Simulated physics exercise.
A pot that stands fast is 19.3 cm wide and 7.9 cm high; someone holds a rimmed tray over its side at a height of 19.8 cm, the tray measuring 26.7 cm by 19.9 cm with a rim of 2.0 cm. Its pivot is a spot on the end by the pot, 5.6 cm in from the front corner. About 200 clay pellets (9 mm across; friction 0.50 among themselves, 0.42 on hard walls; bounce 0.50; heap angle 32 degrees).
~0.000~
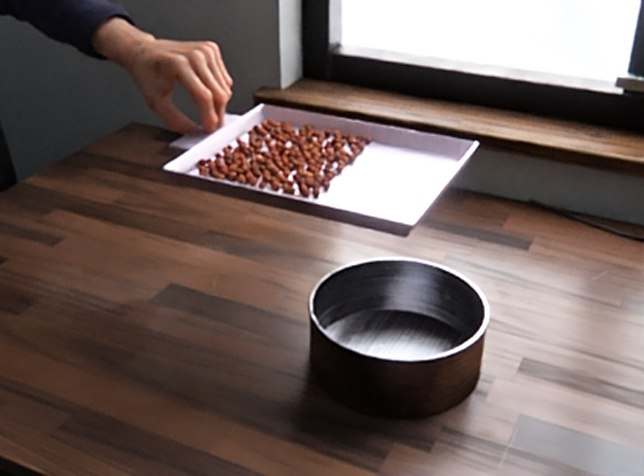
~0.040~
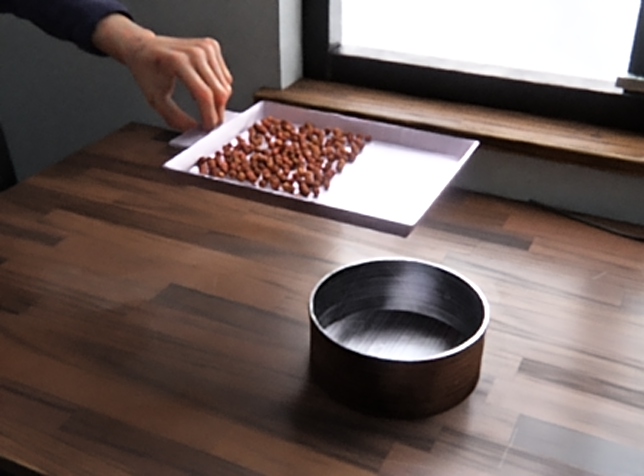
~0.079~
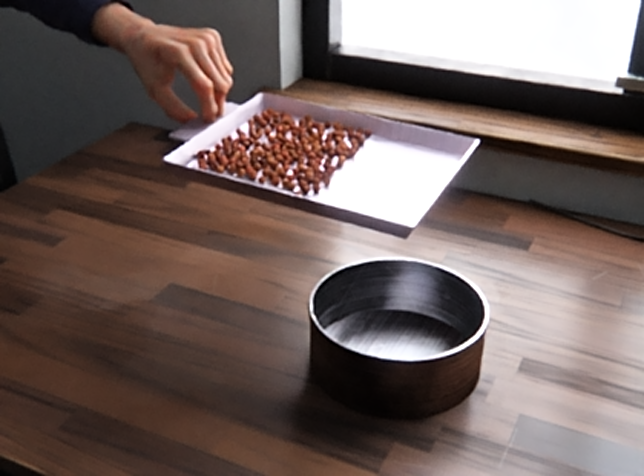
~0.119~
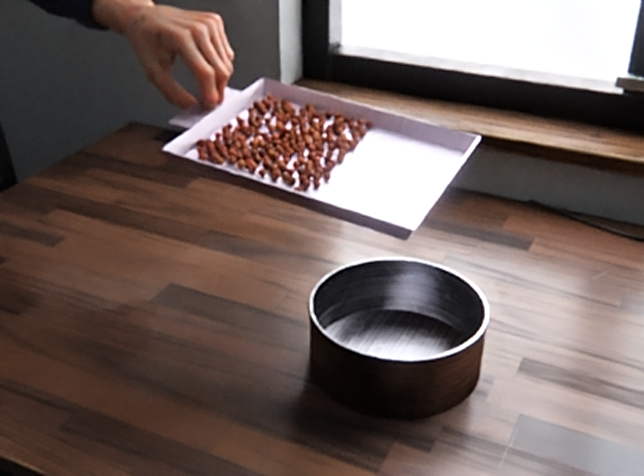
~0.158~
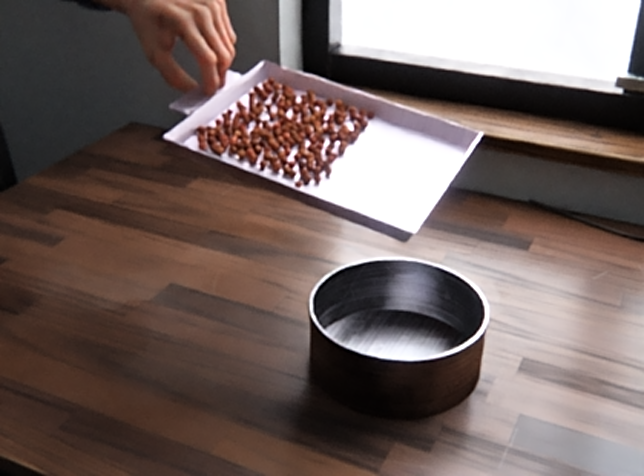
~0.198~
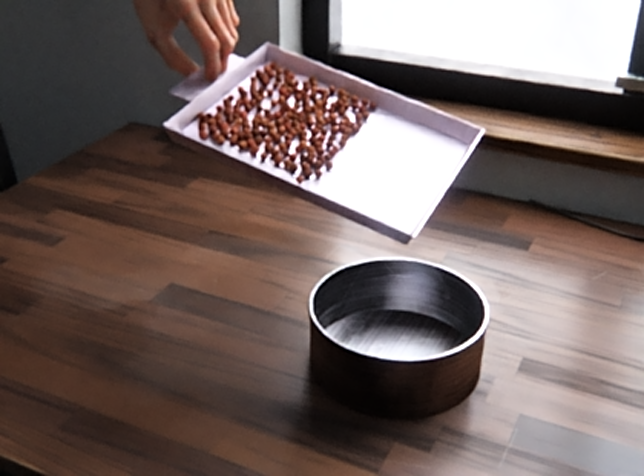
A hand lifted the left end of a white tray of small reddish-brown pellets, slowly at first and then faster, tilting it down to the right above a dark round pot on a wooden table.
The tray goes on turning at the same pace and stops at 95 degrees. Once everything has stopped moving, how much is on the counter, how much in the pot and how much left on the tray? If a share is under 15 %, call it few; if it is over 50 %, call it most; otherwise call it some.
I would say counter: Most, pot: Some, left on the tray: Few.
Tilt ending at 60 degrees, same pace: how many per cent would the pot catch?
Roughly 15 percent.
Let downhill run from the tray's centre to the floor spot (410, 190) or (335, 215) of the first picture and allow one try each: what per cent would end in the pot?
Roughly 30 % for the first direction, roughly 60 % for the second.
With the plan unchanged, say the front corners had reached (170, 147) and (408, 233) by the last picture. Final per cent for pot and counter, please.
In the pot: 65 per cent; on the counter: 35 per cent.
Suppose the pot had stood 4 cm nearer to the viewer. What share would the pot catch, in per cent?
Share in pot: Approx. 60 %.
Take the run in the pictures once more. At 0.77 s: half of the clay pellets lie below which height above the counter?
I'd say near 14 cm.
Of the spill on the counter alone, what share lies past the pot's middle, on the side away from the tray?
Roughly 100 percent of the spill.
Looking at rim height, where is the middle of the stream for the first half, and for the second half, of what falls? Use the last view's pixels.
Around (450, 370), then (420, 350).
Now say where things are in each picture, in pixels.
In the first frame, tray tilt 0 degrees, front corners at (173, 167) and (407, 219); middle of the pieces at (287, 155); pot at (398, 304).
In the second frame, tray tilt 1 degrees, front corners at (173, 164) and (408, 219); middle of the pieces at (287, 153).
In the third frame, tray tilt 3 degrees, front corners at (172, 158) and (408, 221); middle of the pieces at (287, 147).
In the fourth frame, tray tilt 7 degrees, front corners at (172, 148) and (409, 223), lowest corner right front; middle of the pieces at (287, 138).
In the fifth frame, tray tilt 11 degrees, front corners at (172, 136) and (409, 226), lowest corner right front; middle of the pieces at (288, 127).
In the sixth frame, tray tilt 16 degrees, front corners at (173, 124) and (410, 229), lowest corner right front; middle of the pieces at (290, 116); pot at (398, 304). Its pace works out near 115 degrees a second.
After 0.54 s, tilt 54 degrees; the tray holds 100 %, the pot 0 %.
Then, at 0.77 s, tilt 80 degrees; the tray holds 35 %, the pot 5 %.
After 1.11 s, tilt 95 degrees; the tray holds 0 %, the pot 30 %.
At rest (1.7 s), counter 65 %, pot 35 %, tray 0 %.
